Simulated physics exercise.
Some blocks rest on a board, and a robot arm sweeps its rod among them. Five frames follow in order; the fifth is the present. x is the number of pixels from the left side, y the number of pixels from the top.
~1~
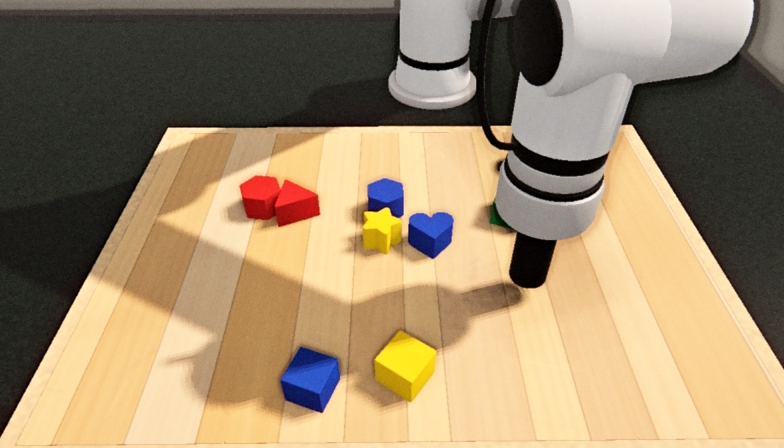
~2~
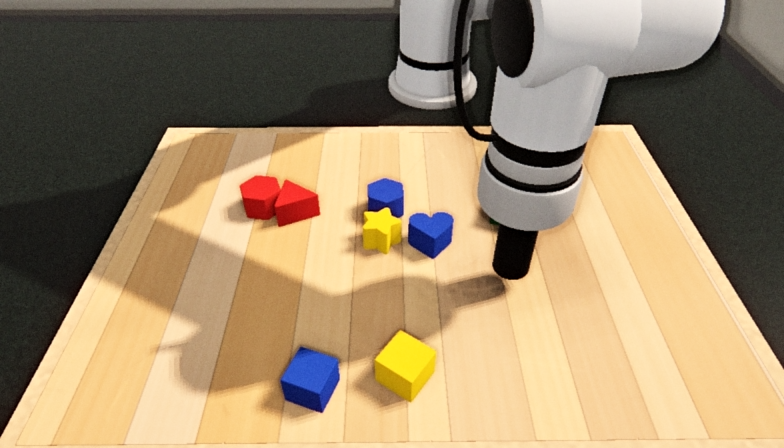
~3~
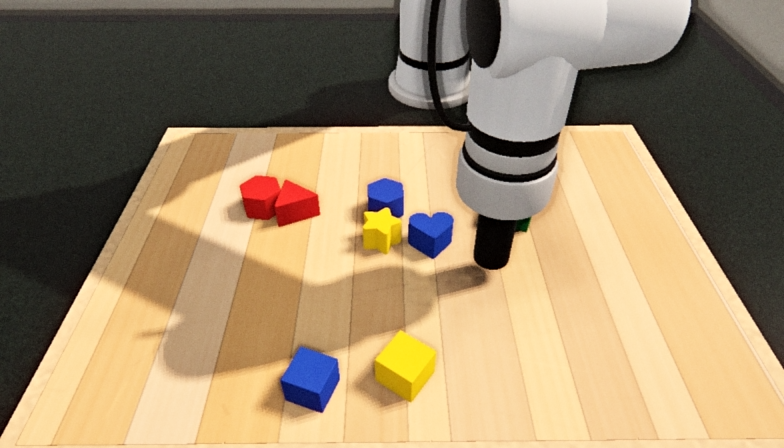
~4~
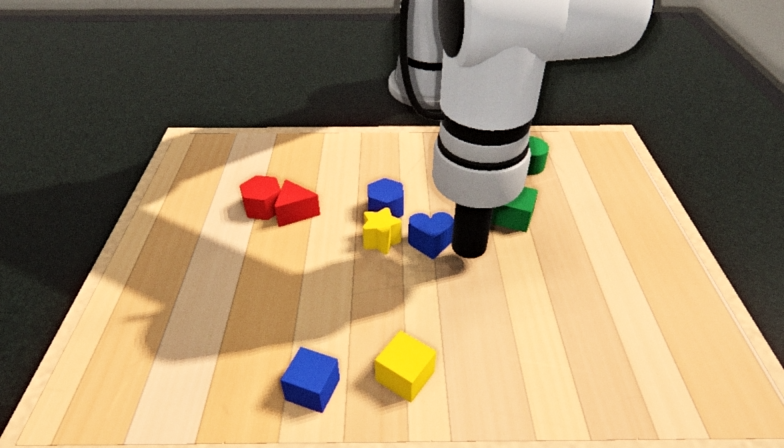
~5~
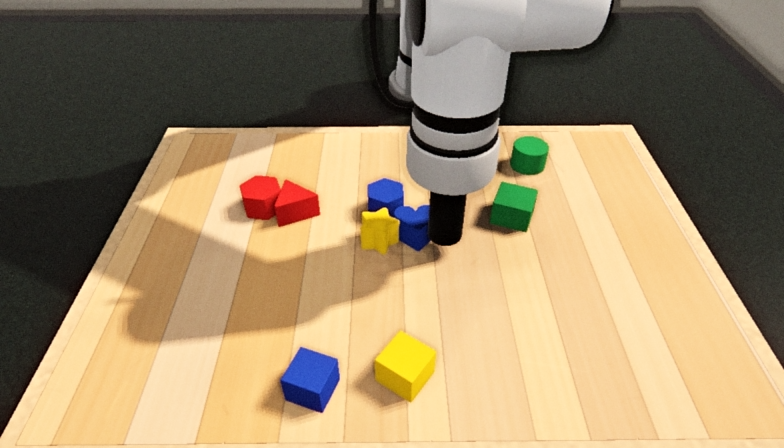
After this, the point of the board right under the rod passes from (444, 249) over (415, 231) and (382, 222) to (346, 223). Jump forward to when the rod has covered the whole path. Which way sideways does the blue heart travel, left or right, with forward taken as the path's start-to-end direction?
It is displaced to the right.
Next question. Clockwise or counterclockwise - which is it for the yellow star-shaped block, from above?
It goes round opposite to clock hands.
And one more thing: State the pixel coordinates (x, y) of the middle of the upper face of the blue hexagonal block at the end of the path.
In the picture, that point is around (352, 168).
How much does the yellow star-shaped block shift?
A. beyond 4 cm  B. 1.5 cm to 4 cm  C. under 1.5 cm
The answer is B.
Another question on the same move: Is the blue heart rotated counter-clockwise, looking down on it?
Short answer: No.
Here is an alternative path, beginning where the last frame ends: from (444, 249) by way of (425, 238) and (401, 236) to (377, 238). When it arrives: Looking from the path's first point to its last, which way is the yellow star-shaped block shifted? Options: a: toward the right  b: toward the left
I choose b.
On the path given first. One third of the way, rod at (415, 217); yellow star-shaped block at (369, 221), turned 35° anticlockwise; blue hexagonal block at (373, 182), turned 40° clockwise; blue heart at (385, 201), turned 25° anticlockwise.
Two thirds of the way, rod at (380, 208); yellow star-shaped block at (367, 222), turned 35° anticlockwise; blue hexagonal block at (356, 170), turned 75° clockwise; blue heart at (352, 191).
At the end, rod at (345, 209); red triangular piece still; yellow star-shaped block at (359, 222), turned 75° anticlockwise; blue hexagonal block at (352, 168), turned 95° clockwise; blue heart at (330, 185), turned 30° clockwise.
